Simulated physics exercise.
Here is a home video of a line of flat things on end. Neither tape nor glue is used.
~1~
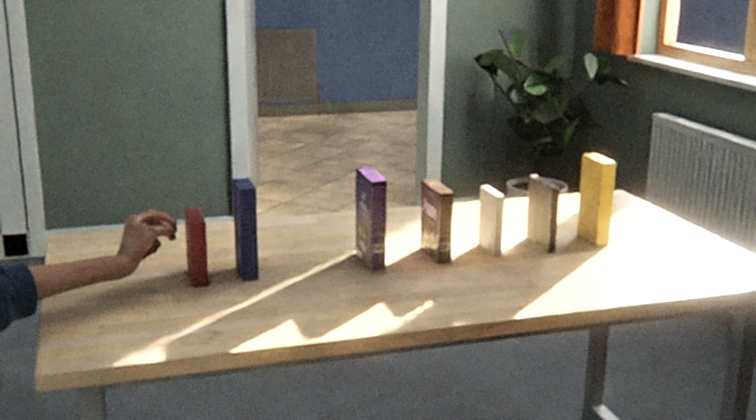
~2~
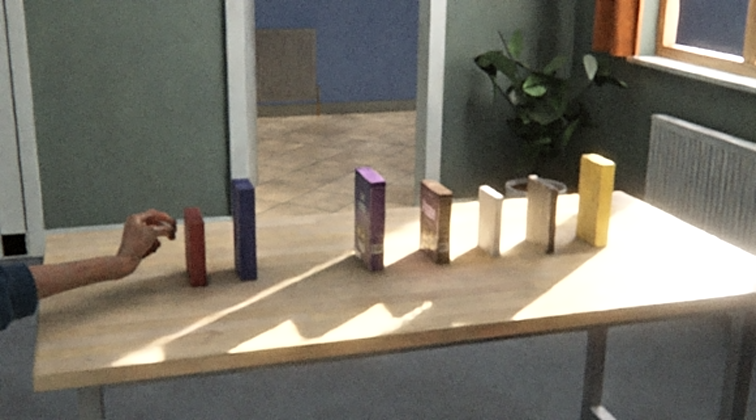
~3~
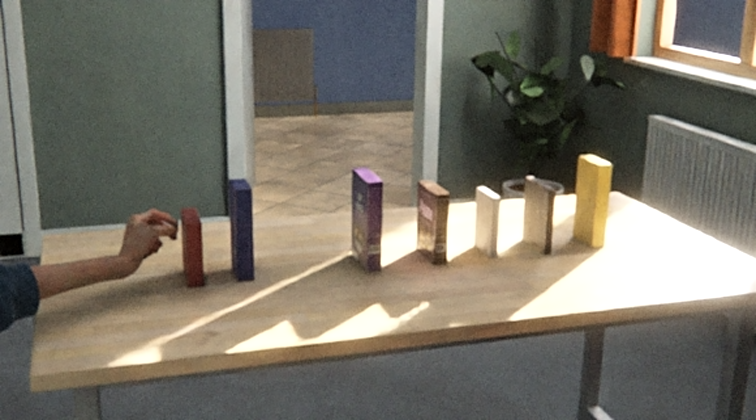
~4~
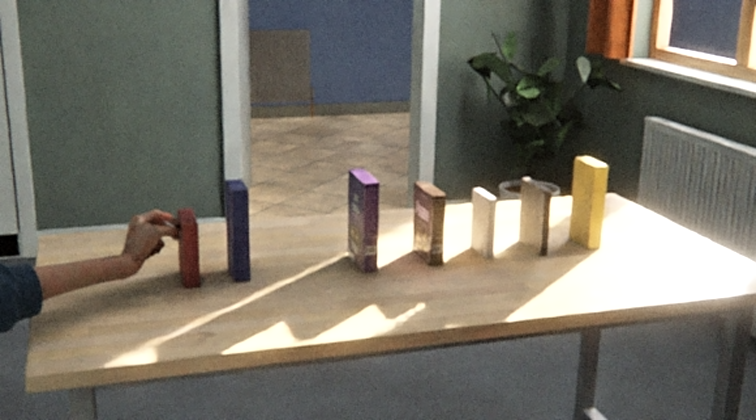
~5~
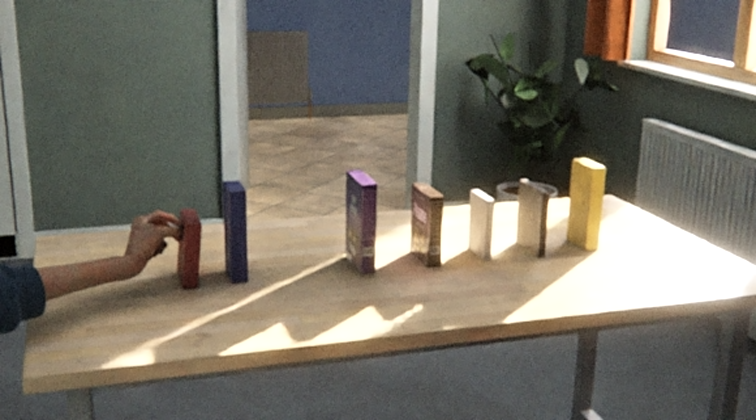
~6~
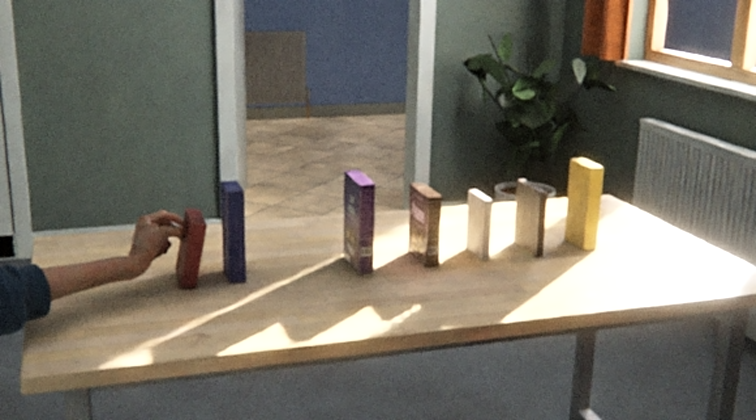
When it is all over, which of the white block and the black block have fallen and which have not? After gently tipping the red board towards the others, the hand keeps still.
The white block has not fallen, the black block has not fallen.
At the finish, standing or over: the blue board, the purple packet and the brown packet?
The blue board tumbles, the purple packet stays up and the brown packet stays up.
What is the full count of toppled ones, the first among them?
2 altogether.
Then, 0.60 s after the last picture, red board 56° over; blue board tipped 34° from how it was.
Then, 0.70 s after the last picture, red board 71° over; blue board tipped 73° from how it was.
At rest, tipped over on the table, blue board; the other 4 in place. Seen from the same camera at the end, white block near (479, 225), black block near (530, 218).
